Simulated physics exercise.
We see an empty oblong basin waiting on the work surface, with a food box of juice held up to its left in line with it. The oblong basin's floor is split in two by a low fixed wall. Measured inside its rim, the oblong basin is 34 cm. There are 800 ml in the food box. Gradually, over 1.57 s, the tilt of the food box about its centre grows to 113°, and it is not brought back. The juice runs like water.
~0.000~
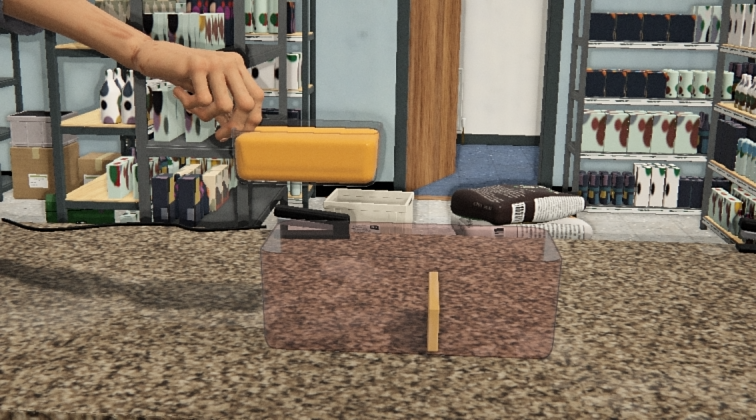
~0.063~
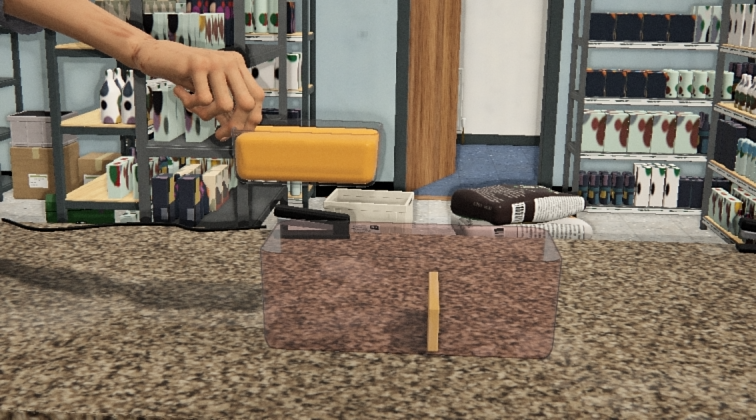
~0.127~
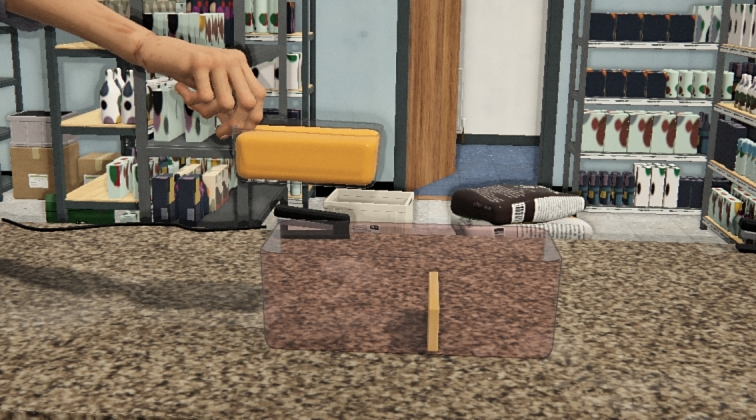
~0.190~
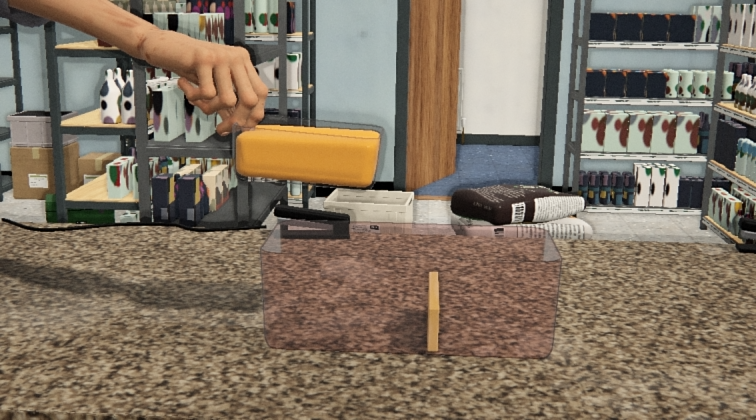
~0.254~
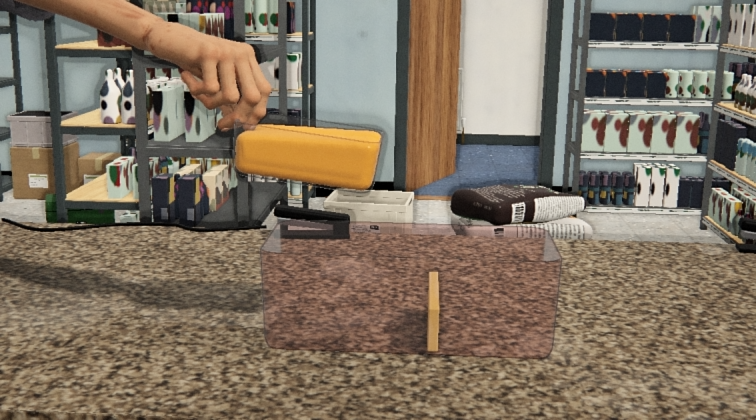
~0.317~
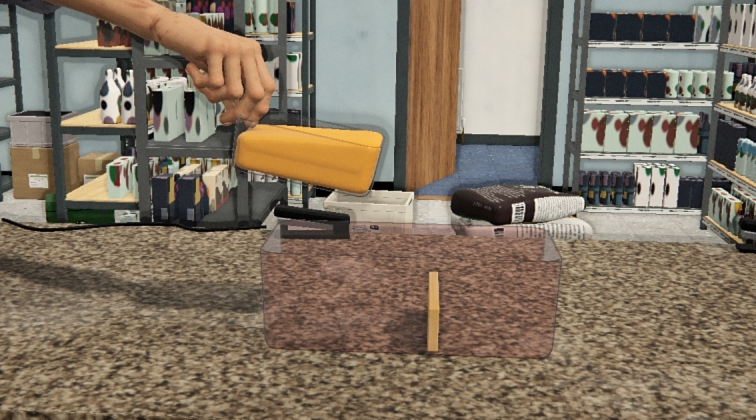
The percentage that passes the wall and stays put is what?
It is about 48 per cent.
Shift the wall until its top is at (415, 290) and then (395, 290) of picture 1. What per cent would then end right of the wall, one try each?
Respectively close to 65 and 75 %.
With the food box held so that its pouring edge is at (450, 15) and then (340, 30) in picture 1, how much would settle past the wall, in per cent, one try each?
I'd say 65 percent on the first go, 20 percent on the next.
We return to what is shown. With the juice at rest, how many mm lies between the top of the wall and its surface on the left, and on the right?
Measured: Left around 38 mm, right around 32 mm.
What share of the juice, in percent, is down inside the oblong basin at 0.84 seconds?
Roughly 46 per cent.
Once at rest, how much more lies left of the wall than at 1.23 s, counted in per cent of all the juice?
About 6 percent, give or take.
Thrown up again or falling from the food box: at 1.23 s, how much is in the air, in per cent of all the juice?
Close to 2 in every hundred parts.
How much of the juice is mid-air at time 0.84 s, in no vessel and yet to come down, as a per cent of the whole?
Roughly 28 percent.
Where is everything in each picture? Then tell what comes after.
In the first frame, it leans 0°; its right rim is at (380, 130); the juice meets the walls at (243, 132) and (378, 136); the oblong basin's rim runs from (270, 237) to (554, 246); the wall's top is at (434, 291).
In the second frame, it leans 0°; its right rim is at (380, 130); the juice meets the walls at (242, 132) and (379, 136).
In the third frame, it leans 2°; its right rim is at (381, 132); the juice meets the walls at (243, 132) and (379, 137).
In the fourth frame, it leans 4°; its right rim is at (381, 135); the juice meets the walls at (244, 131) and (380, 137).
In the fifth frame, it leans 7°; its right rim is at (382, 139); the juice meets the walls at (244, 131) and (381, 138).
In the sixth frame, it leans 11°; its right rim is at (383, 144); the juice meets the walls at (244, 131) and (382, 139).
Then, 0.84 s in, the tilt is 63° and 26 per cent is still to pour, 15 is left of the wall and 32 right of it.
Then, 1.23 s in, the tilt is 100° and 4 per cent is still to pour, 44 is left of the wall and 48 right of it.
Then, 1.63 s in, the tilt is 113° and 0 per cent is still to pour, 50 is left of the wall and 48 right of it.
Then, 2.07 s in, the tilt is 113° and 0 per cent is still to pour, 50 is left of the wall and 48 right of it.
Finally, 50 per cent lies left of the wall, 48 right of it and 2 outside.
